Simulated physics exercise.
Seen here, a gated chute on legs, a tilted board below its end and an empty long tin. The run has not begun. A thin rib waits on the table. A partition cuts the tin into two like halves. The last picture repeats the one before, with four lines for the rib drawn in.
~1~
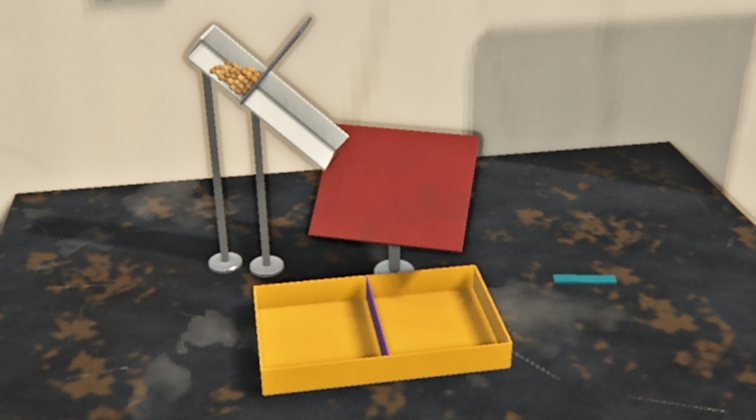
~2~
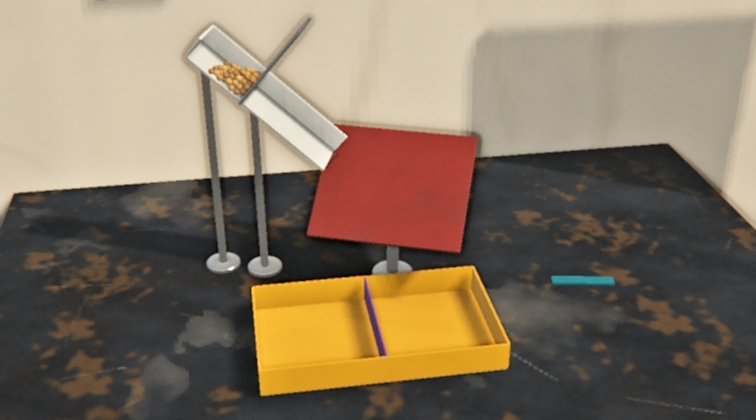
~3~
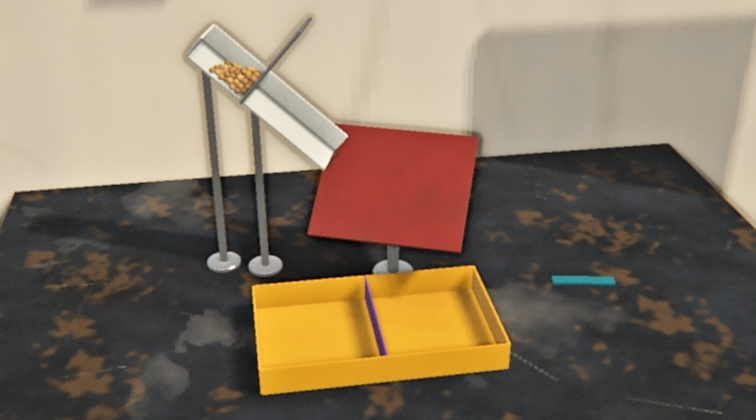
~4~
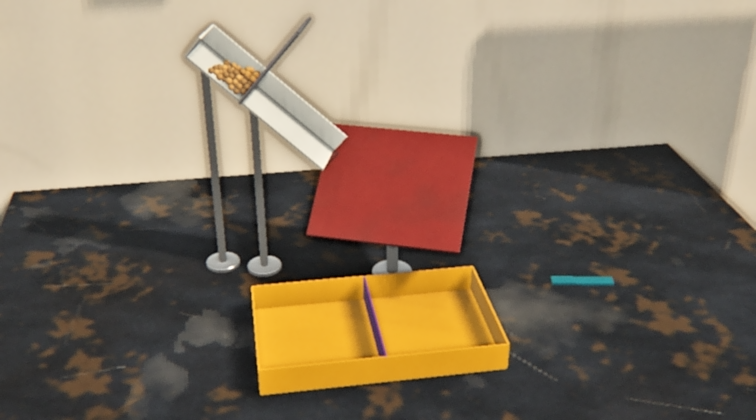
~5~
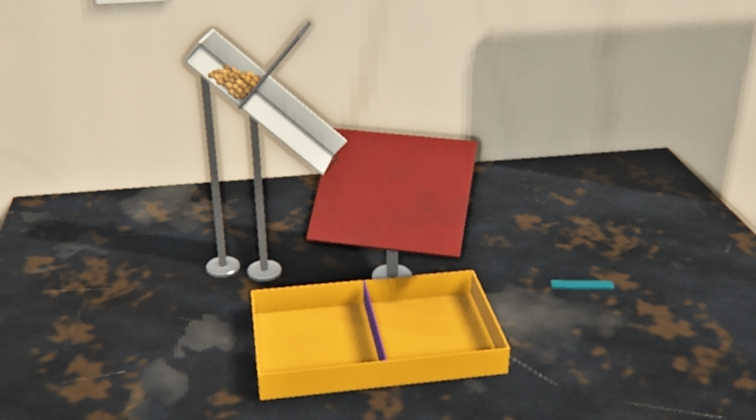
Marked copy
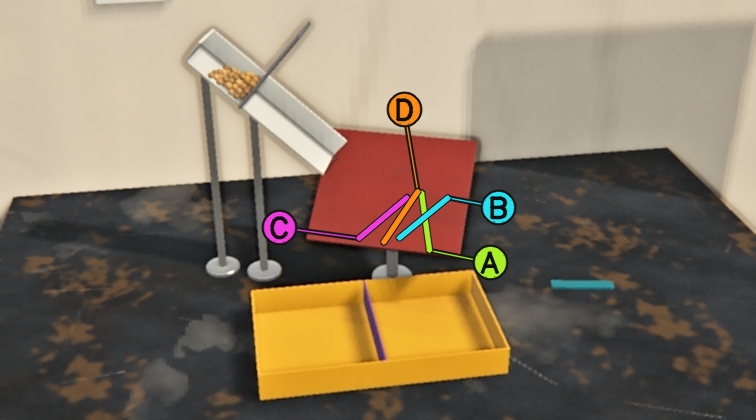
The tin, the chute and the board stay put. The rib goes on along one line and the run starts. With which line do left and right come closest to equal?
B works best here.
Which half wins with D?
More lands on the left.
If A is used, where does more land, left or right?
More lands on the right.
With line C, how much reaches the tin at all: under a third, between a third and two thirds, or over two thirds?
Over two thirds.
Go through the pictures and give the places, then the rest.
The first picture shows load behind the gate at (239, 75), round wooden beads; lip of the chute at (329, 161), sloping fairly steeply.
The second picture shows middle of the board at (393, 185), tilted fairly steeply; middle of its low edge at (382, 243); of its high edge at (404, 130).
The third picture shows front corners of the tin at (260, 370) and (510, 344); front end of its middle wall at (387, 357).
The fourth picture shows middle of the load at (237, 75); lip at (327, 161).
The fifth picture shows middle of the load at (237, 80); lip at (327, 166).
On the marked copy, line A from (421, 192) to (429, 250); line B from (448, 197) to (399, 238); line C from (407, 197) to (358, 238); line D from (417, 191) to (383, 242).
For line A, of what is caught, about a quarter in the left half, most in the right.
For line B, of what is caught, about half in the left half, about half in the right.
For line C, of what is caught, nearly all in the left half, a small part in the right.
For line D, of what is caught, nearly all in the left half, a small part in the right.
